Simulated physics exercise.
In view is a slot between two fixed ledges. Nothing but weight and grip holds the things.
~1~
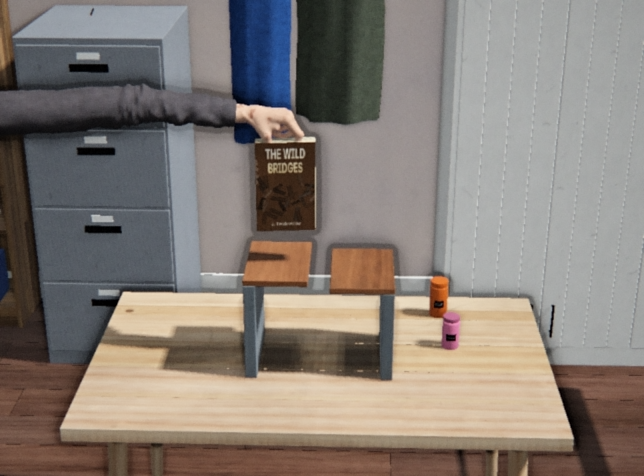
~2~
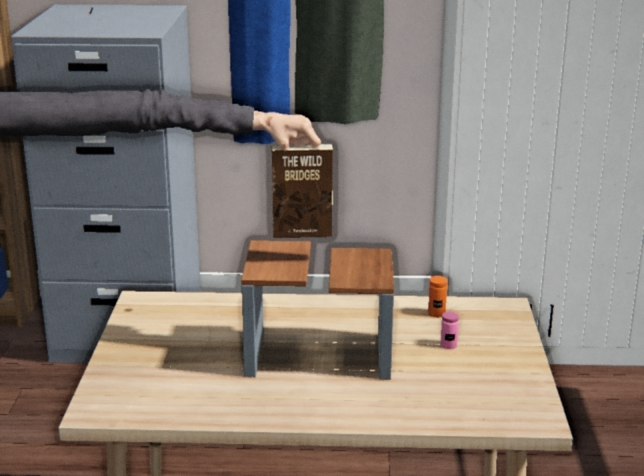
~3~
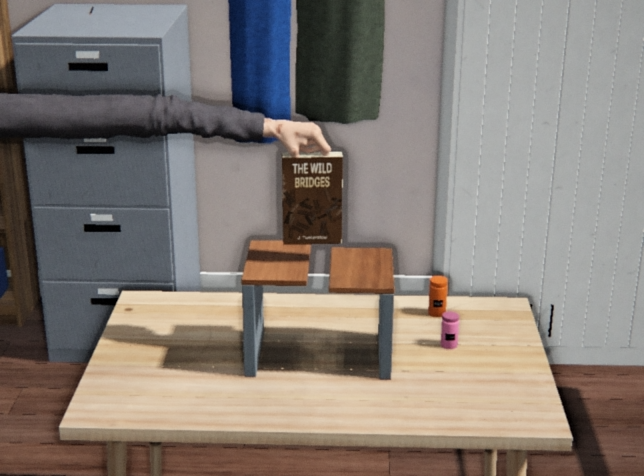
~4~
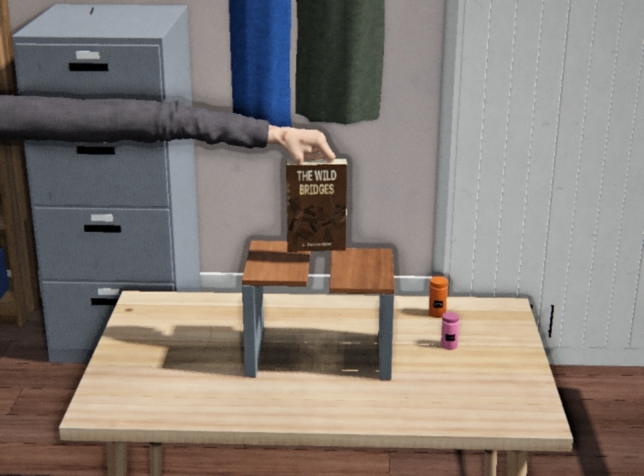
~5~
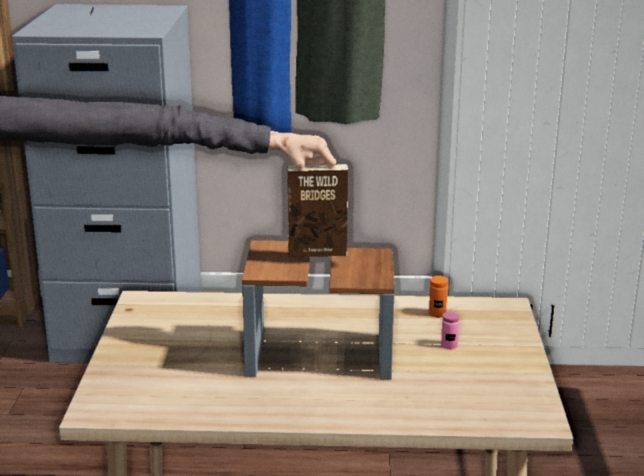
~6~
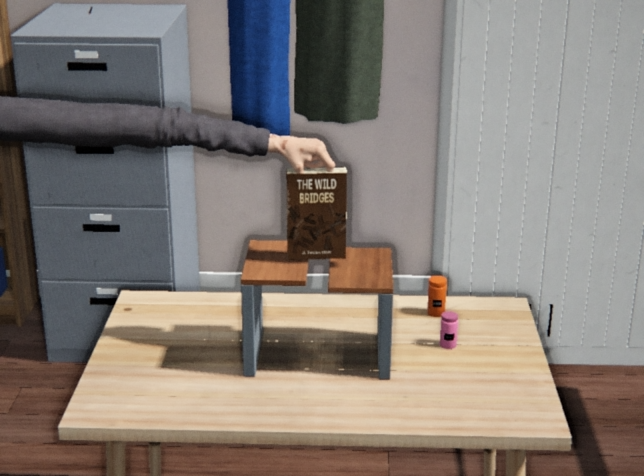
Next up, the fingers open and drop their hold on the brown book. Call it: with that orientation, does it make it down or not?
It does not make it down.
Then, 0.20 s later than the last frame, things are still on the move.
Then, 0.50 s later than the last frame, brown book tilted by 9° near (323, 220).
Then, 0.70 s later than the last frame, brown book tilted by 11° near (326, 220).
Then, 1.10 s later than the last frame, brown book tilted by 10° near (325, 220).
When it is over, left askew, brown book; the other 2 as before. End places, in pixels of the last picture, brown book near (325, 220). The book stays on top.
